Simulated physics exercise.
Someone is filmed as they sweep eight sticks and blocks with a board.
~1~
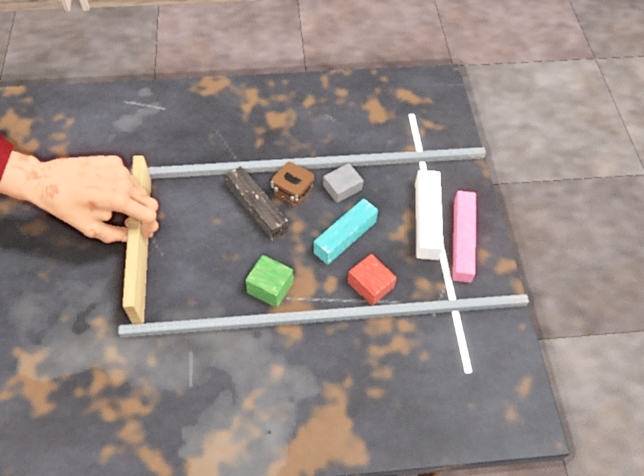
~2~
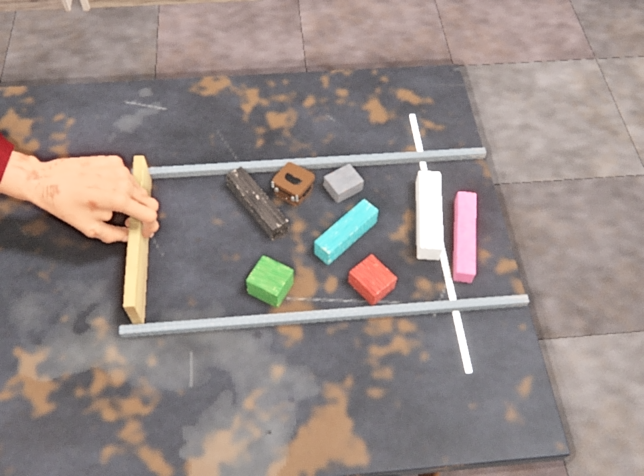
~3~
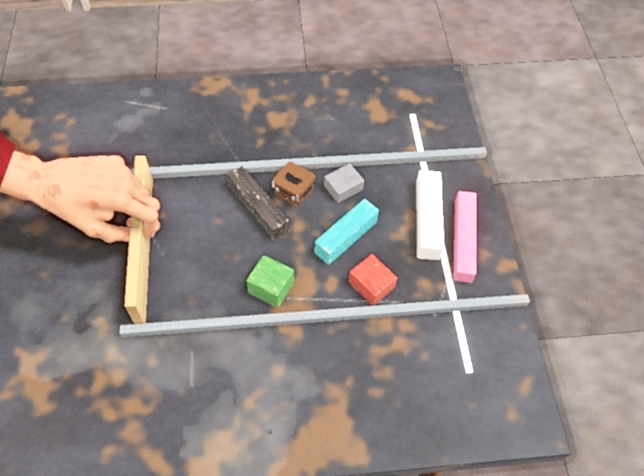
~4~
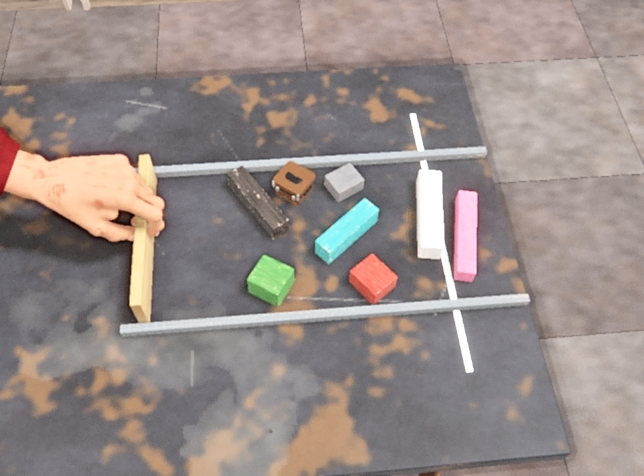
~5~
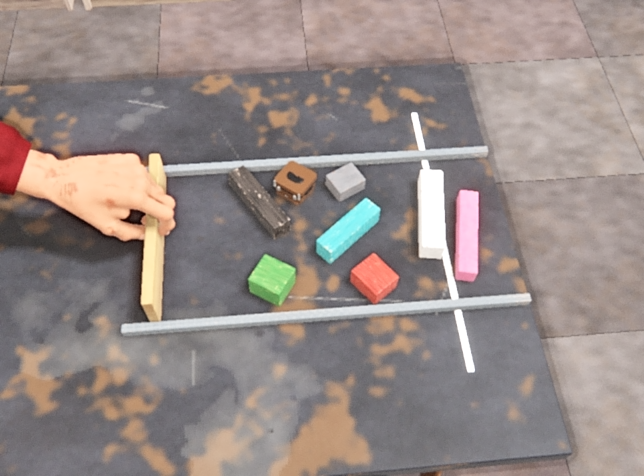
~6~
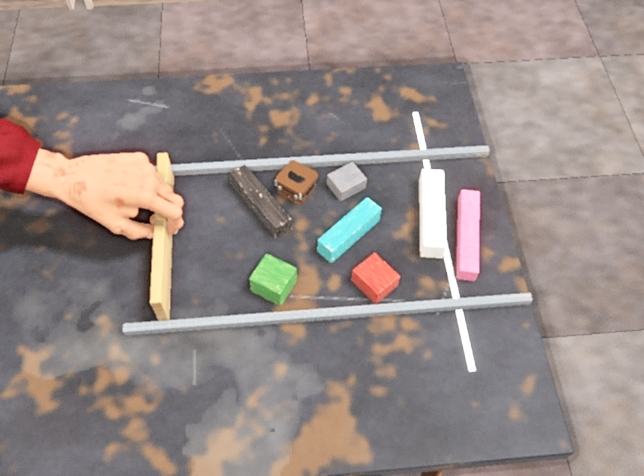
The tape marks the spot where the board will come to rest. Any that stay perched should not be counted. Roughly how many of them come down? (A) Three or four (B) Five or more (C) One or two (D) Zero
(C) One or two.
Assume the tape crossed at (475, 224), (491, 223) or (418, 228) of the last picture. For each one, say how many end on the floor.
Try by try, 4, 6 and 0.
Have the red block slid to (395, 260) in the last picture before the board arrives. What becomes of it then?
Here the red block stays aboard.
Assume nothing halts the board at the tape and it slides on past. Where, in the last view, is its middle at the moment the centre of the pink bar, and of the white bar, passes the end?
When the pink bar crosses, the middle is near (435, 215); when the white bar crosses, near (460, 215).
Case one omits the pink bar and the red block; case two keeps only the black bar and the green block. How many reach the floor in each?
Try one: 0; try two: 0.
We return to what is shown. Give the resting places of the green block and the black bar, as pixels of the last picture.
Final positions - green block around (471, 274), black bar around (444, 191).
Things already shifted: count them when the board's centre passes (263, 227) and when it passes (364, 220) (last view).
Respectively 3 and 7.
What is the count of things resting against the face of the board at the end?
The answer is 2.
A little later, none off yet; pink bar at rest near (468, 234); white bar at rest near (432, 212); red block at rest near (375, 278).
Next, none off yet; pink bar at rest near (468, 234); white bar at rest near (432, 212); red block shifted a little near (393, 279).
Later still, none off yet; pink bar shifted a little near (487, 236); white bar shifted a little near (462, 217); red block shifted well along near (463, 281).
When it is over, the number that fall off is one or two; down, pink bar.
